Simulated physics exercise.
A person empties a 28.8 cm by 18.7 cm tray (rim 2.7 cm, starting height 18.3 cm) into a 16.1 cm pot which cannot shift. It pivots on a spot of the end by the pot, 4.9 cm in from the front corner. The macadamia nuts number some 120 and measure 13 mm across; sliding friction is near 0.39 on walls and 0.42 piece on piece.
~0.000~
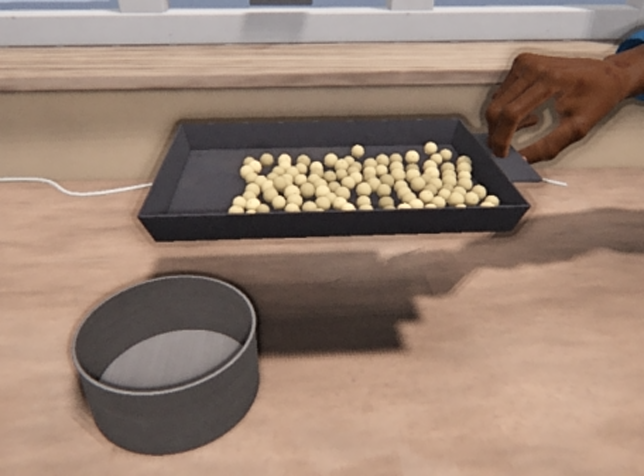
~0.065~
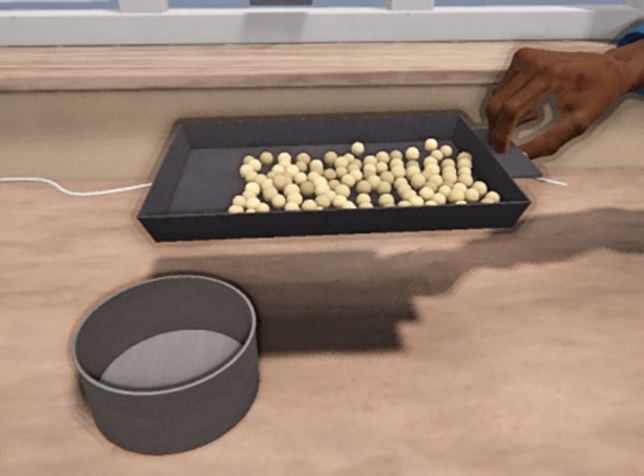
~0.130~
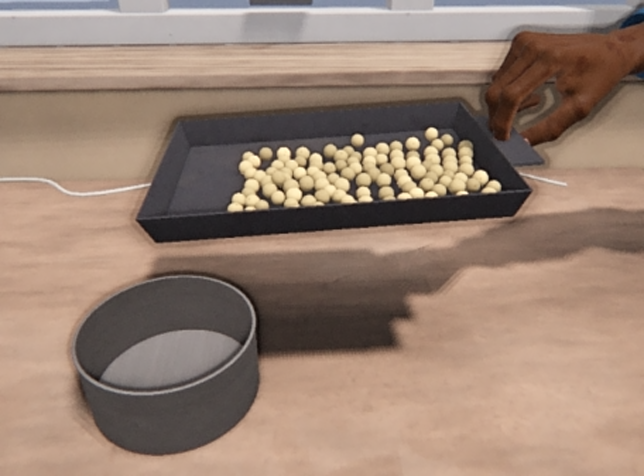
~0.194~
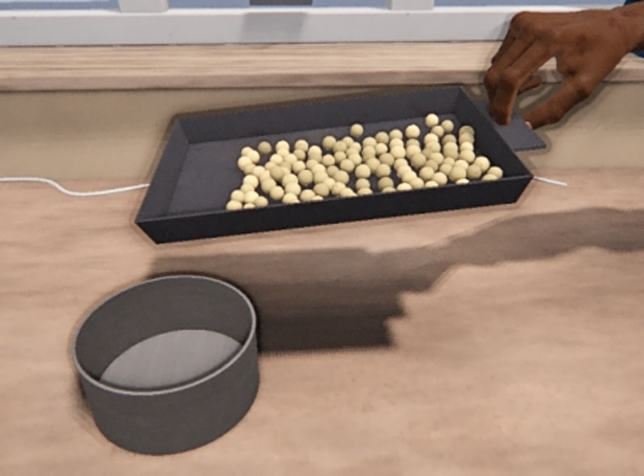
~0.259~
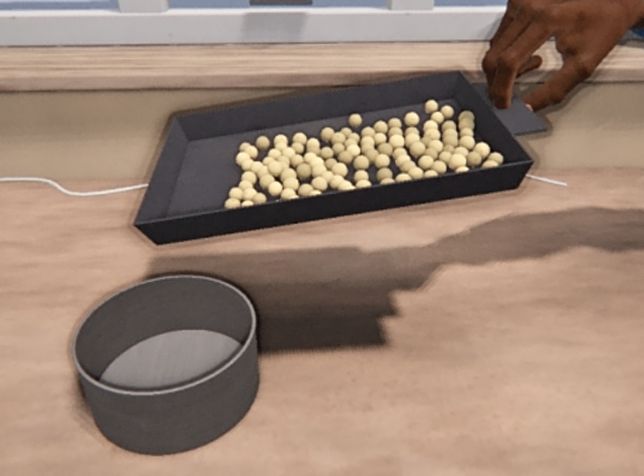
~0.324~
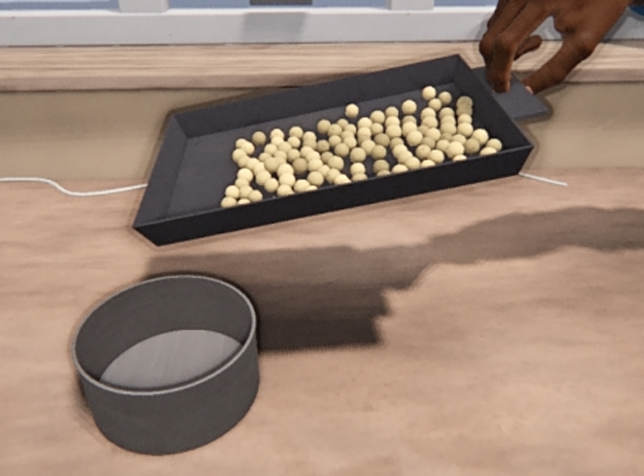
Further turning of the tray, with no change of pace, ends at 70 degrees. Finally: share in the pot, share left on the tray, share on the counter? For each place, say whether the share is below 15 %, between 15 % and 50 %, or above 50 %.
Pot: Above 50 %; left on the tray: Between 15 % and 50 %; counter: Below 15 %.
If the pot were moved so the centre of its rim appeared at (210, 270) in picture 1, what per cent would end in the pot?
Something like 0 per cent would settle in it.
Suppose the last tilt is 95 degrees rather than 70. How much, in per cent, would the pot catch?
85 per cent.
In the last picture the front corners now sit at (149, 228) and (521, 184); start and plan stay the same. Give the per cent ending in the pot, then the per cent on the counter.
That works out as pot 40 and counter 25.
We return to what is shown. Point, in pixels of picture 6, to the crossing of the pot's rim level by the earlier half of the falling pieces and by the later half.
Early: About (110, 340); late: About (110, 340).
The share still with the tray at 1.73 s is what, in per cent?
Around 95 percent.
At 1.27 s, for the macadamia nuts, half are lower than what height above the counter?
Roughly 24 centimetres.
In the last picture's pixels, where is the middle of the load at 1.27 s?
Approximately (199, 150) in the last picture.
After 0.89 s, tilt 40 degrees; the tray holds 100 %, the pot 0 %.
Then, at 1.27 s, tilt 58 degrees; the tray holds 100 %, the pot 0 %.
Then, at 1.73 s, tilt 70 degrees; the tray holds 95 %, the pot 0 %.
By 3.5 s all is still; pot 60 %, tray 35 %, counter 5 %.
